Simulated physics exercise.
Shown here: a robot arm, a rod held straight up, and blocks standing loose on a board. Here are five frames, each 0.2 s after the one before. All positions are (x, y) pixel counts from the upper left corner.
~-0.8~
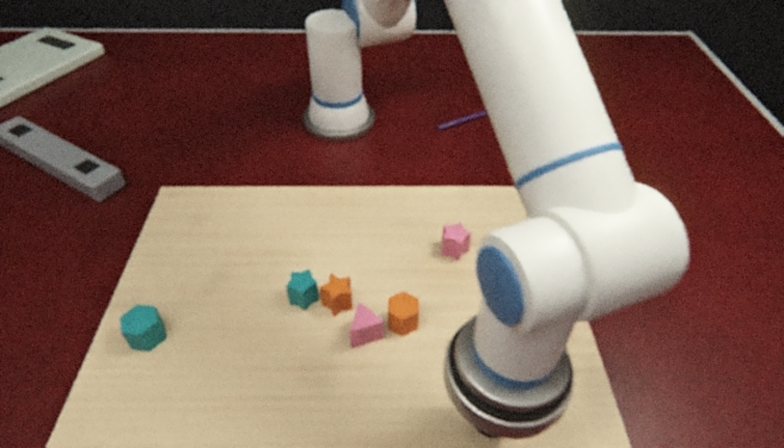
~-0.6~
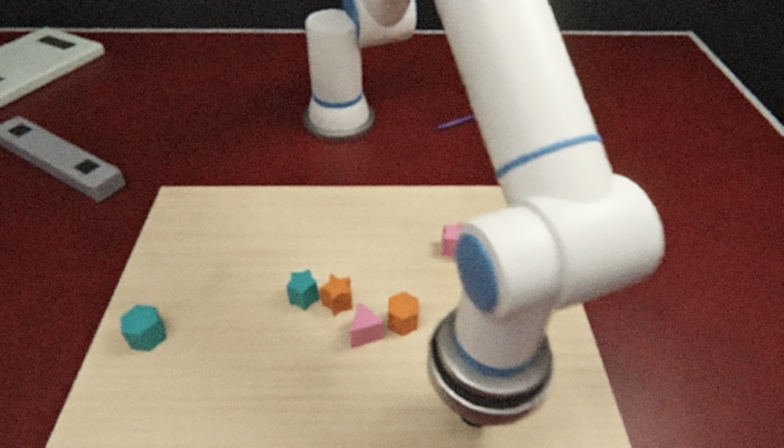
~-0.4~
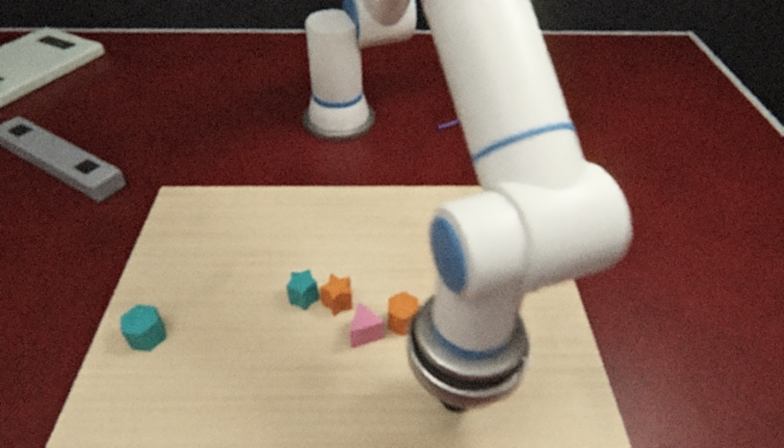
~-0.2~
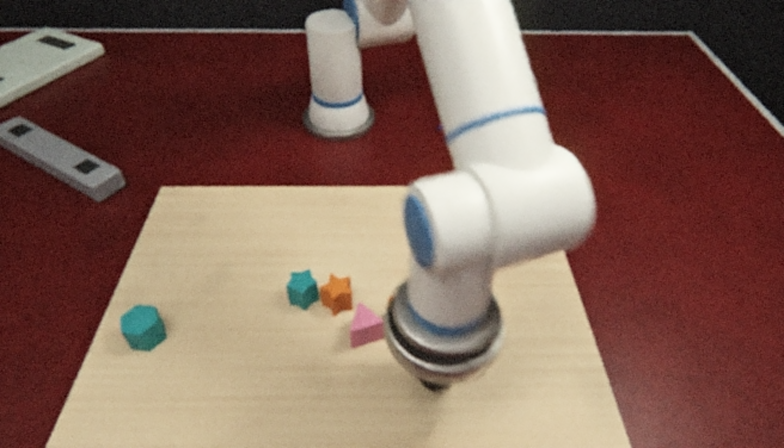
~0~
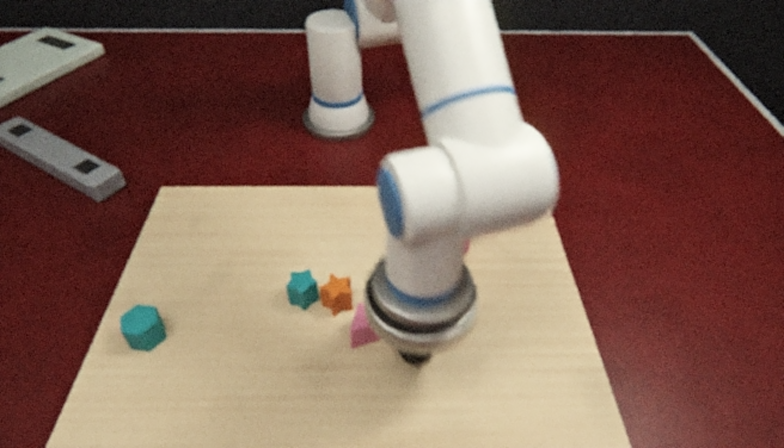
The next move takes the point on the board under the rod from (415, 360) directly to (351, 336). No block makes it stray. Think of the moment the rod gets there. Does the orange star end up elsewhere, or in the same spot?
It gets moved.
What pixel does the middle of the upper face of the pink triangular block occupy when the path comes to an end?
It is at (332, 302).
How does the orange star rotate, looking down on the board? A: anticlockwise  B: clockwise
Choice B: Clockwise.
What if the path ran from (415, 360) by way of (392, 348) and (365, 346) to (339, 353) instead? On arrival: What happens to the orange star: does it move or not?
It will remain on its spot.
The first path, step by step. Halfway along, rod at (382, 339); pink triangular block at (360, 314), turned 20° anticlockwise.
At the end, rod at (350, 328); orange star at (330, 280), turned 40° clockwise; pink triangular block at (332, 302), turned 15° anticlockwise; orange hexagonal block not moved.
